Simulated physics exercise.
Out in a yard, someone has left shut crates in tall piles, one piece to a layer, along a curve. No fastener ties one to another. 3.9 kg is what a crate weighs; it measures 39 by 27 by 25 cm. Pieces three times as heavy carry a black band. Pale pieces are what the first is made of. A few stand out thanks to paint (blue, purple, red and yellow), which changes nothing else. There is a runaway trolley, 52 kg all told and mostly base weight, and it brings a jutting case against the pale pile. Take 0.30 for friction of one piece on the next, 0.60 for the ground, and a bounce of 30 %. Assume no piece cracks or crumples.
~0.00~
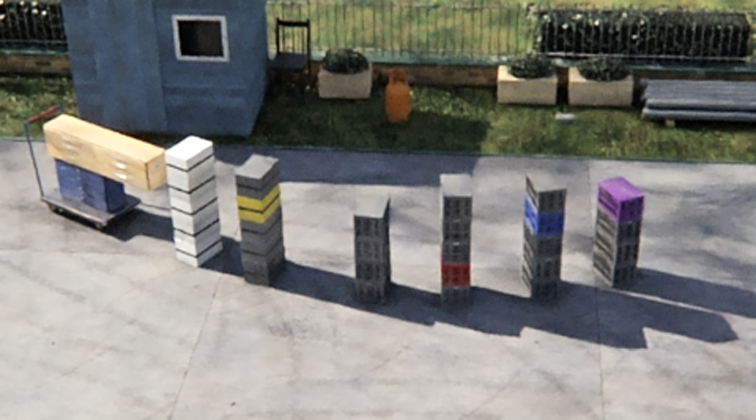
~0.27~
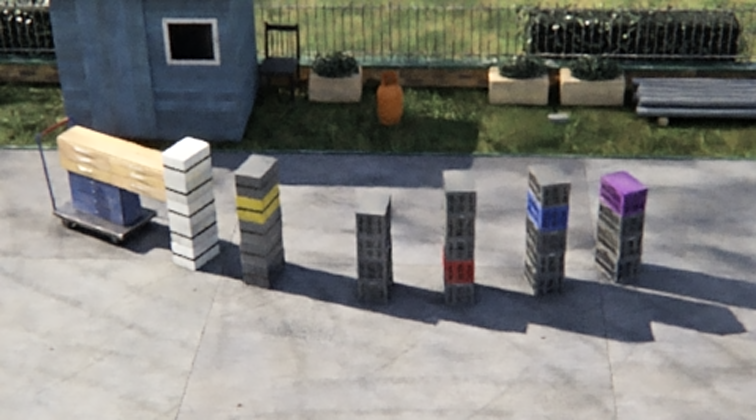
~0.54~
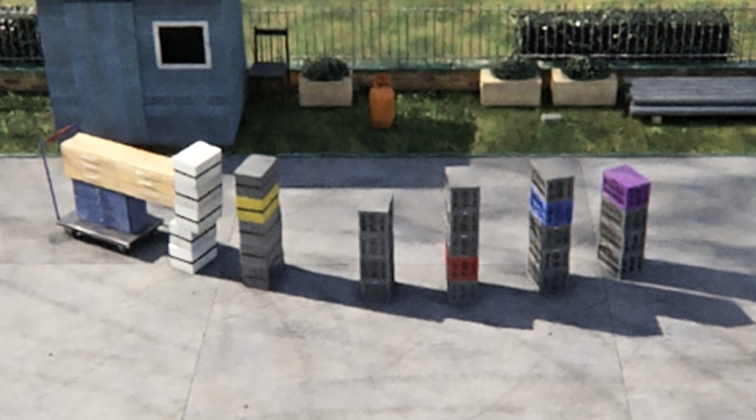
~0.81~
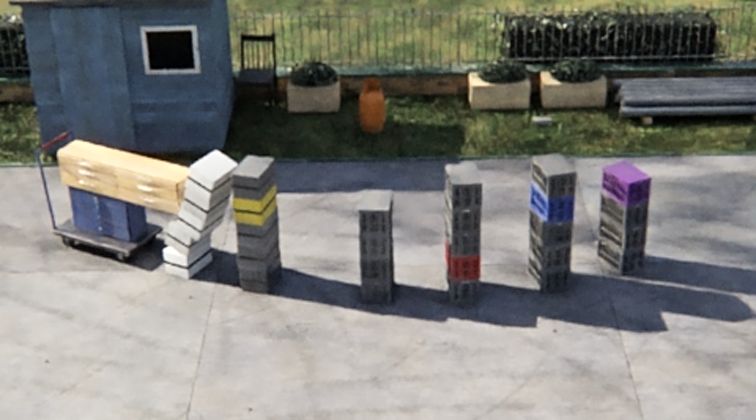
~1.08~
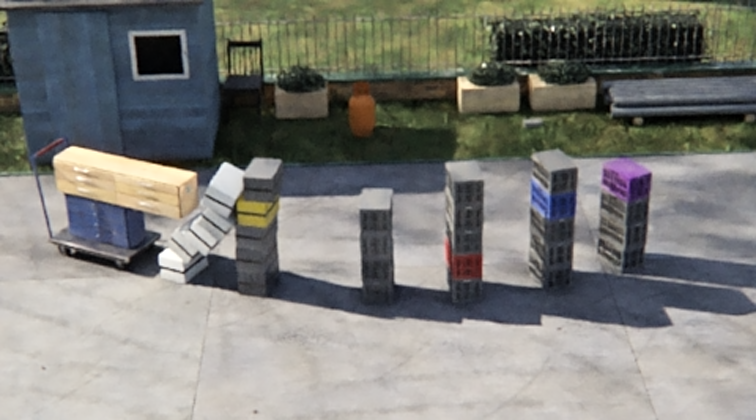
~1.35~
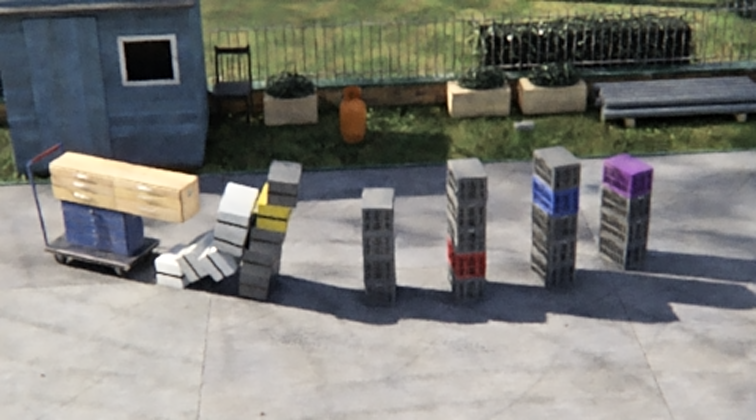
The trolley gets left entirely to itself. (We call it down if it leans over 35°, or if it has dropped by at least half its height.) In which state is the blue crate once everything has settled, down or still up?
In the end the blue crate is down.
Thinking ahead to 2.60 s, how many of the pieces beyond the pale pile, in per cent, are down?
40 %.
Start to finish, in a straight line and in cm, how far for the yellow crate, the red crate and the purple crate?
About: Yellow 150, red 40, purple 160.
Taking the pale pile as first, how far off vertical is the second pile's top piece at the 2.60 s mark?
Measured from upright, roughly 120°.
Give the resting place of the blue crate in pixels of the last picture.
About (672, 270).
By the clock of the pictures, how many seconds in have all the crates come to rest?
Close to 6.0 seconds, I'd say.
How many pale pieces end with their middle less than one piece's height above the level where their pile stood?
5.
Around 1.82 s, 4 of the pale pile down; 5 of the 23 other crates down; blue crate unmoved; yellow crate tipped 45°, 25 cm lower.
Around 2.60 s, 4 of the pale pile down; 9 of the 23 other crates down; blue crate unmoved; yellow crate on its side.
Around 3.98 s, 4 of the pale pile down; 18 of the 23 other crates down; blue crate tipped 40°, 48 cm lower; purple crate upside down.
Finally (6.1 s), 4 of the pale pile down; 19 of the 23 other crates down; blue crate on its side; purple crate upside down; yellow crate on its side. Seen by the last camera, middles, blue crate near (672, 270), purple crate near (698, 197).
